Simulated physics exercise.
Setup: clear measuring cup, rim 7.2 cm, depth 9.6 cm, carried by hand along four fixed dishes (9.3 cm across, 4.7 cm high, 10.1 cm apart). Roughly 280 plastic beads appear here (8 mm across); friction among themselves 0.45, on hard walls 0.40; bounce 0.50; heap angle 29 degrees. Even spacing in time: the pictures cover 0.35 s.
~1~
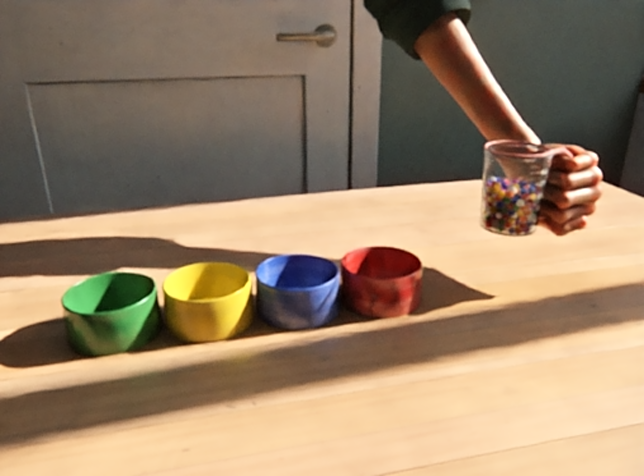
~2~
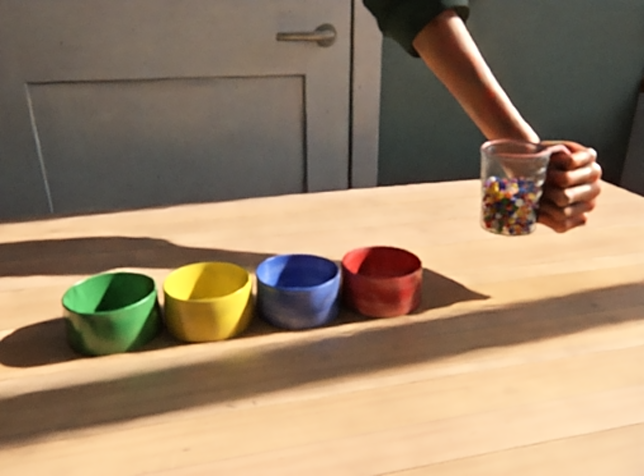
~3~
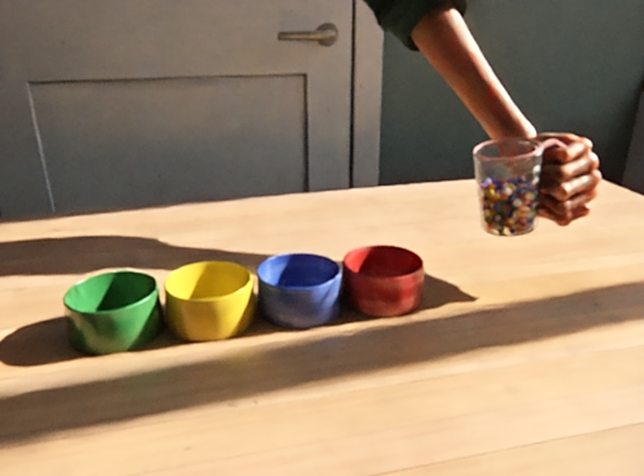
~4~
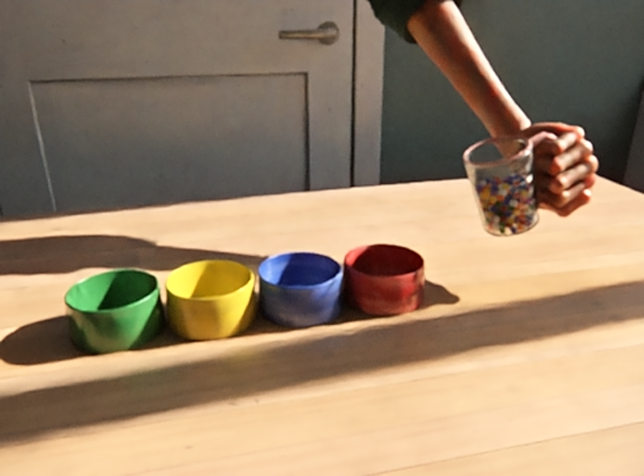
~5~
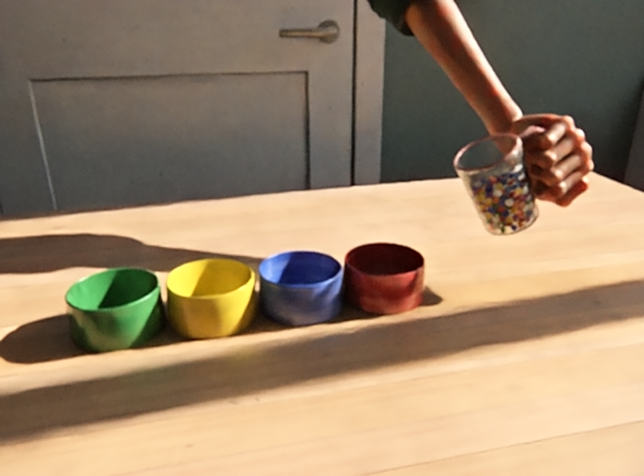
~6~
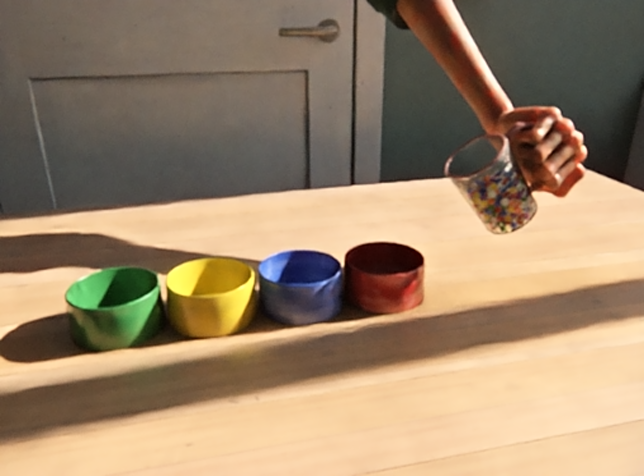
A hand tilting a clear cup of multicoloured beads leftward above a wooden table, beside green, yellow, blue and red bowls.
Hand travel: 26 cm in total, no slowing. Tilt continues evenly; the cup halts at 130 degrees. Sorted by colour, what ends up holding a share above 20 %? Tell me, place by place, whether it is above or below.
Red dish: Above the mark; blue dish: Below the mark; green dish: Below the mark; yellow dish: Below the mark; counter: Below the mark.
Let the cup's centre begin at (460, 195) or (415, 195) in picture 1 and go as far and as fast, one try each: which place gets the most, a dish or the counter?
Blue, then blue.
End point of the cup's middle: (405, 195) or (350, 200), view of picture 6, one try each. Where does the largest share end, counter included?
Most goes to: Red, then red.
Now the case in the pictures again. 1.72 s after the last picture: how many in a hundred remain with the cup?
It works out to about 0 per cent of the load.
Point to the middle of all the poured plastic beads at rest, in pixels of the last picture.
Near (378, 277).
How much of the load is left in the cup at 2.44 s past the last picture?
Approx. 0 % - an estimate.
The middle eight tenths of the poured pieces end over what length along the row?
Some 5 cm.
Then, 1.03 s after the last picture, tilt 130 degrees; cup holds 0 %, red 100 %.
Then, 1.72 s after the last picture, tilt 130 degrees; cup holds 0 %, red 100 %.
Then, 2.44 s after the last picture, tilt 130 degrees; cup holds 0 %, red 100 %.
In the end, red 100 %, blue 0 %, green 0 %, yellow 0 %, counter 0 %.
